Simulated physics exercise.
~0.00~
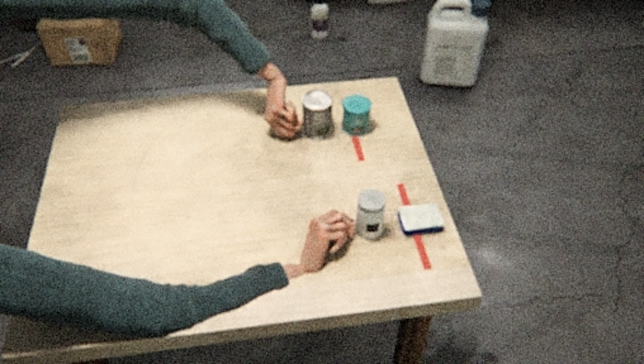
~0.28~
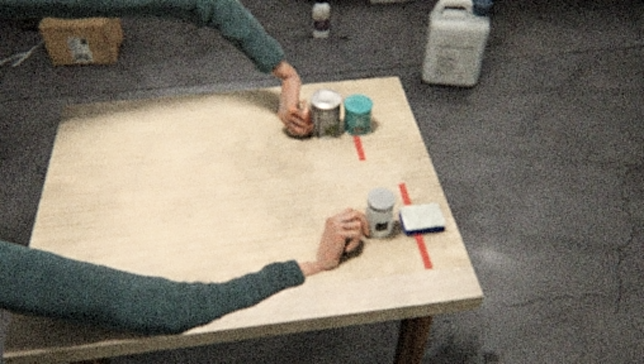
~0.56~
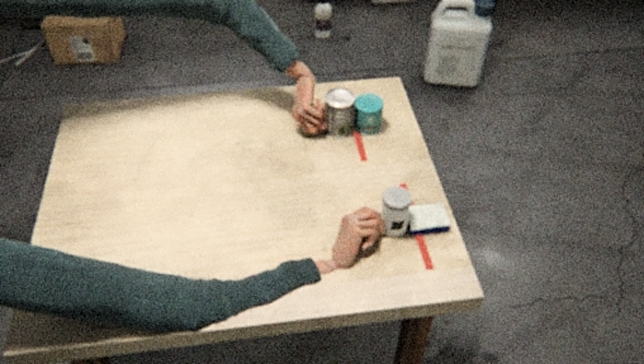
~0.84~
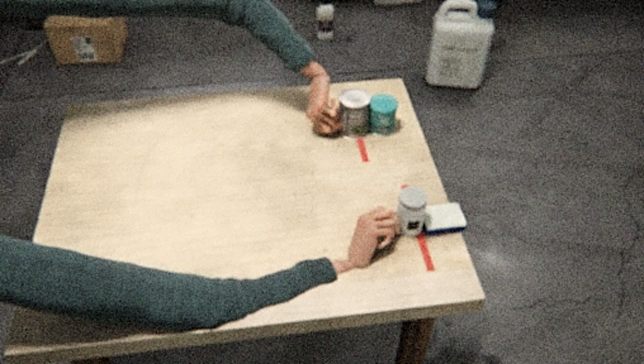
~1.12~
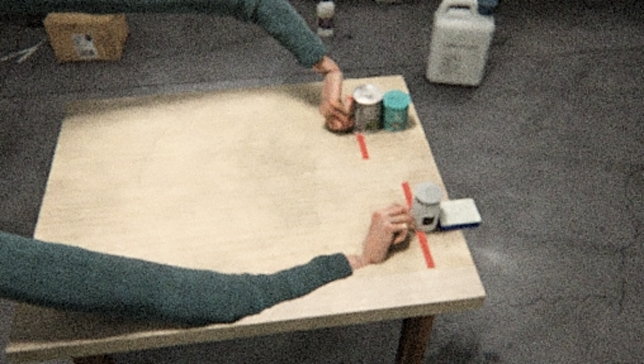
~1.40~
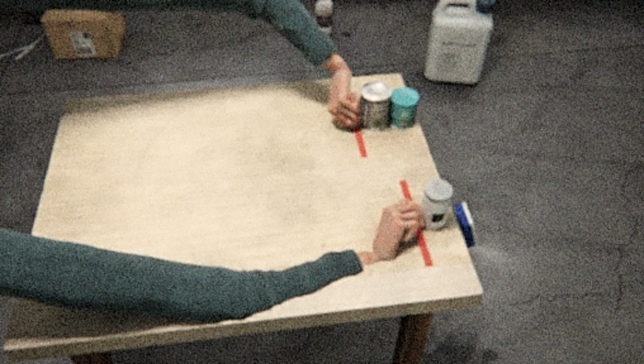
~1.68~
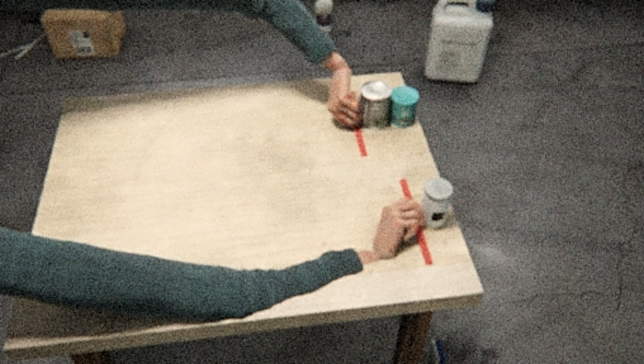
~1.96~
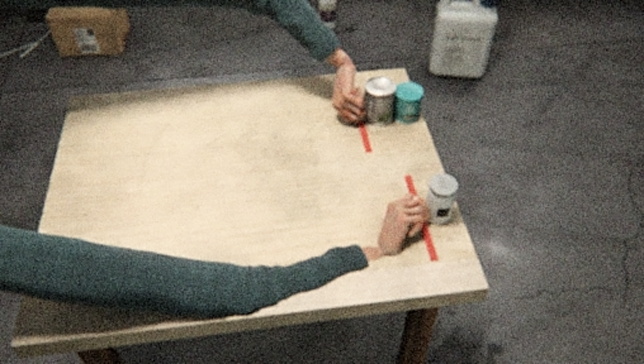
On a wooden table in a concrete-floored room, two hands pushed a grey tin and a white jar to the right, shoving a turquoise pot and a blue-and-white sponge ahead; the sponge tipped off the edge and fell, while the pot stayed on the table.
